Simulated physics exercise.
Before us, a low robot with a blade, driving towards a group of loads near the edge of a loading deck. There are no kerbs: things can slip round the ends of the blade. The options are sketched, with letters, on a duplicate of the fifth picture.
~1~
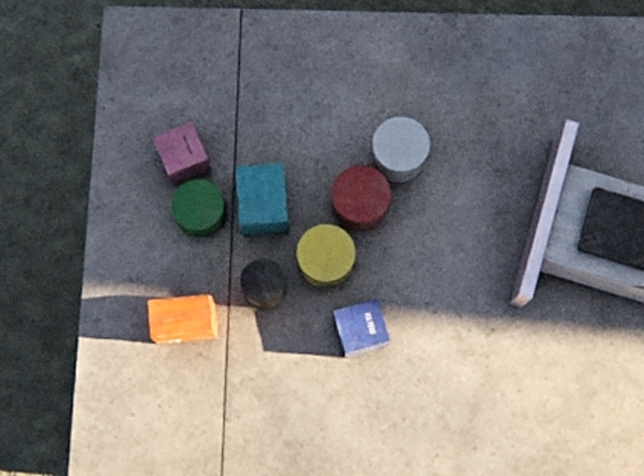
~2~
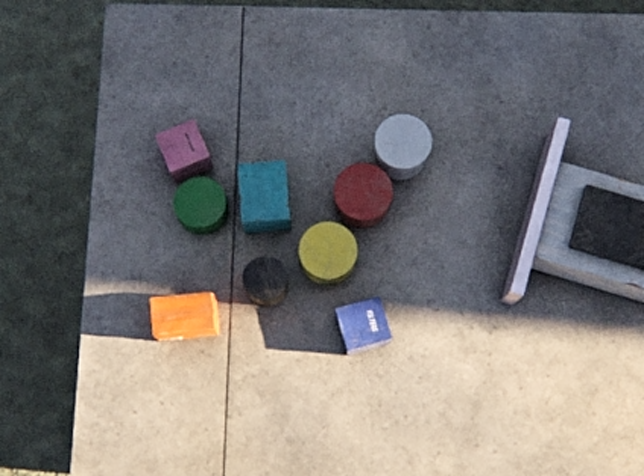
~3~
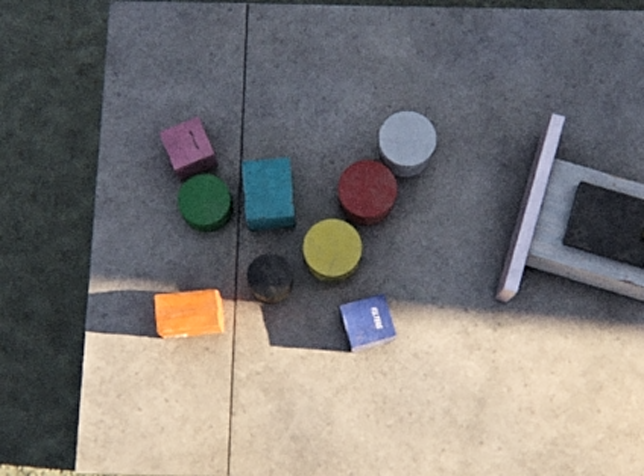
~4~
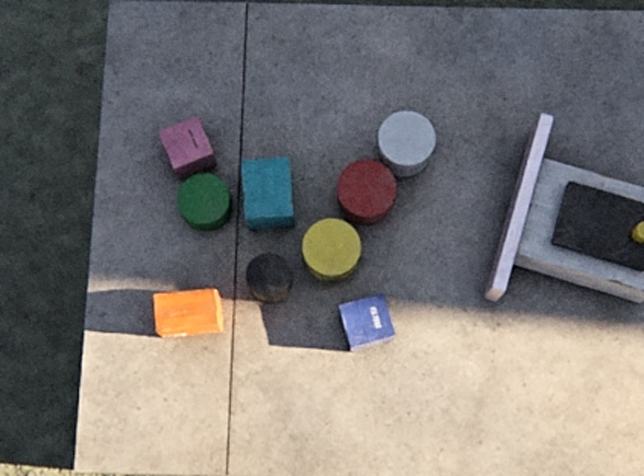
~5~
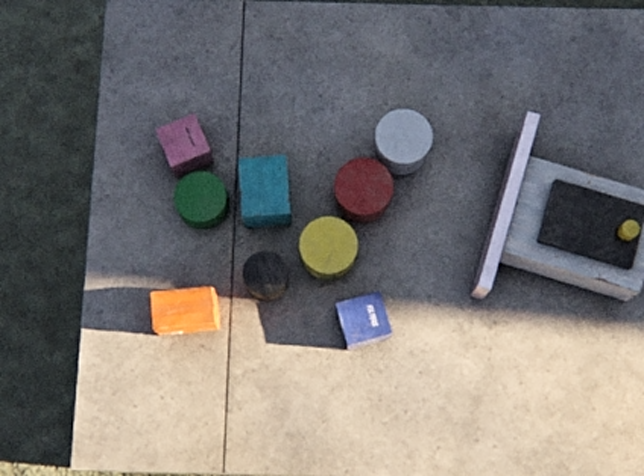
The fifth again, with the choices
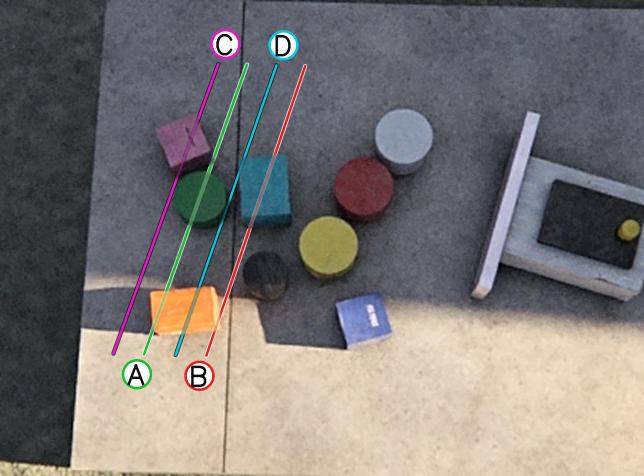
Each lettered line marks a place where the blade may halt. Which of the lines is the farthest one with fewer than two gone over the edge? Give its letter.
Stop at C.
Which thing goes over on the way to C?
The green canister.
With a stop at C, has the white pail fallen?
By then, no.
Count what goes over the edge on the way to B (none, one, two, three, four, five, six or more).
By then, none.
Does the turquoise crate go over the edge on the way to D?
No.
On the marked copy, A at (197, 205); B at (257, 206); C at (167, 204); D at (228, 205).
Following C. Soon after the start, robot (461, 219); white pail (370, 135); red pail (351, 189).
Later, robot (337, 216); green canister (155, 213); pink box (170, 133).
In the end, robot (240, 213); green canister over the edge; turquoise crate (110, 158); one fallen.
As for the rest, A is within the limit but short; B is within the limit but short; D is within the limit but short.
